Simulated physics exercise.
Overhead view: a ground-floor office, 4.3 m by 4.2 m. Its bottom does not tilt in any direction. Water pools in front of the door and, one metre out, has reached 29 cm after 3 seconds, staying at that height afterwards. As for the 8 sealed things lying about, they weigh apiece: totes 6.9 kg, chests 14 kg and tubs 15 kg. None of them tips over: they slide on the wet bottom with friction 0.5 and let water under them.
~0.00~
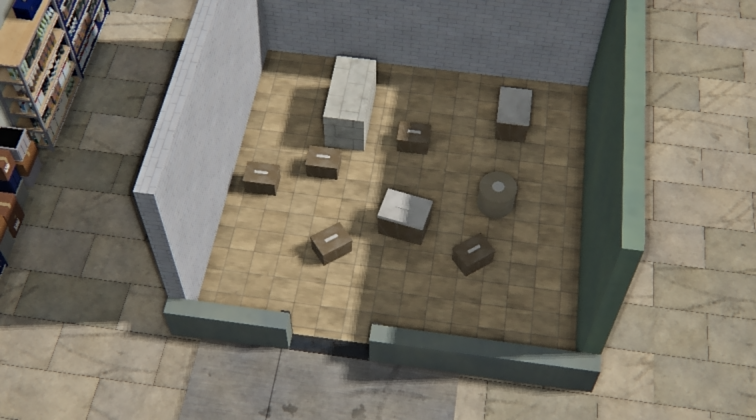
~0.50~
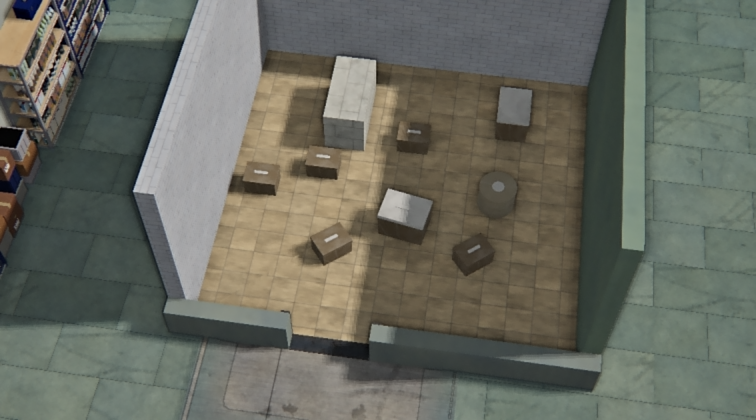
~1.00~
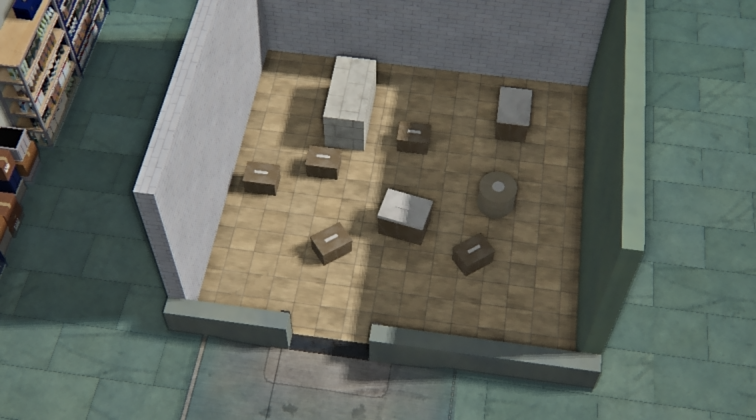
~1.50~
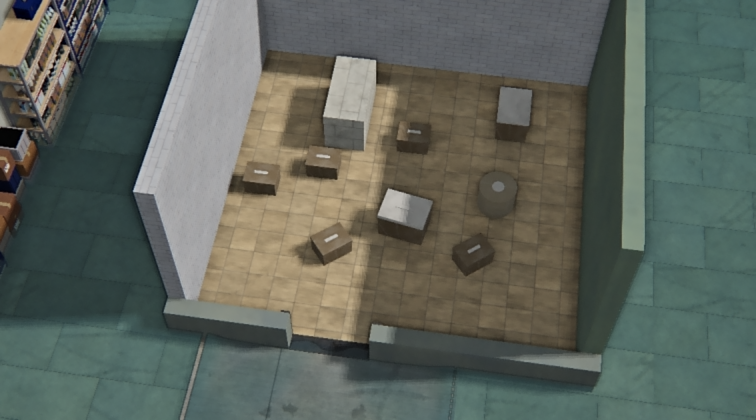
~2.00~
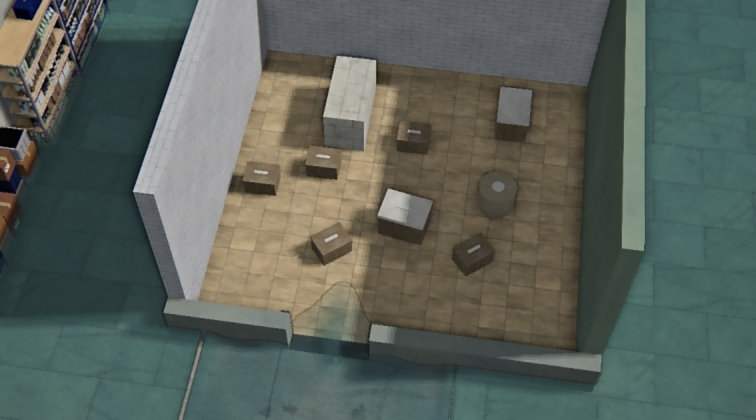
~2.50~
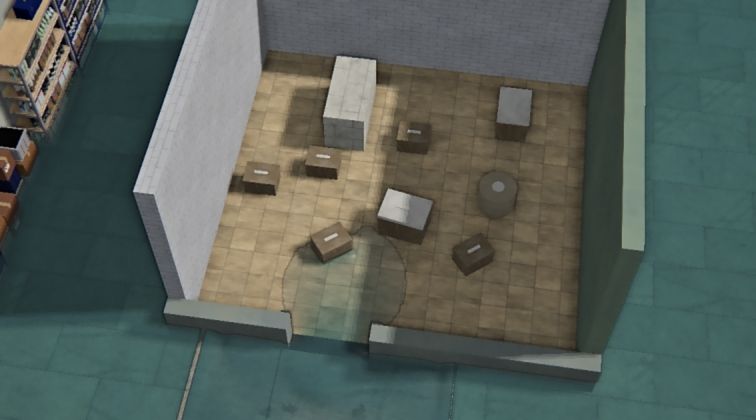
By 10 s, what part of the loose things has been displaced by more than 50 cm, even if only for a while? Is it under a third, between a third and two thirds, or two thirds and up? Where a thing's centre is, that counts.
It is two thirds and up.
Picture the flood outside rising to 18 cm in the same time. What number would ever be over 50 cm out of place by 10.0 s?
Result: 4.
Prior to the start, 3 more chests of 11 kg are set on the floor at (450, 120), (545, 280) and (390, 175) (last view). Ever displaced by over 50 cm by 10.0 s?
One: Beyond it. Two: Within it. Three: Beyond it.
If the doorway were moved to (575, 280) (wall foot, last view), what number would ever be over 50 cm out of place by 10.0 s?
That gives 5 of them.
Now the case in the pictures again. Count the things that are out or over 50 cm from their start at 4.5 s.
I count 3.
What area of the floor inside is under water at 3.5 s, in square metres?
My estimate is roughly 6.0 m2.
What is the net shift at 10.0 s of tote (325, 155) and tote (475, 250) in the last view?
In turn: 140 cm, 10 cm.
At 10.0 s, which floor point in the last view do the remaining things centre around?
Close to pixel (442, 158).
After 3.5 s 1 of 8 are over 50 cm from their spots; 0 afloat.
After 4.5 s 3 of 8 are over 50 cm from their spots; 0 afloat.
After 7.0 s 5 of 8 are over 50 cm from their spots; 4 afloat.
After 10.0 s 6 of 8 are over 50 cm from their spots, and 6 have been at some point; 7 afloat.
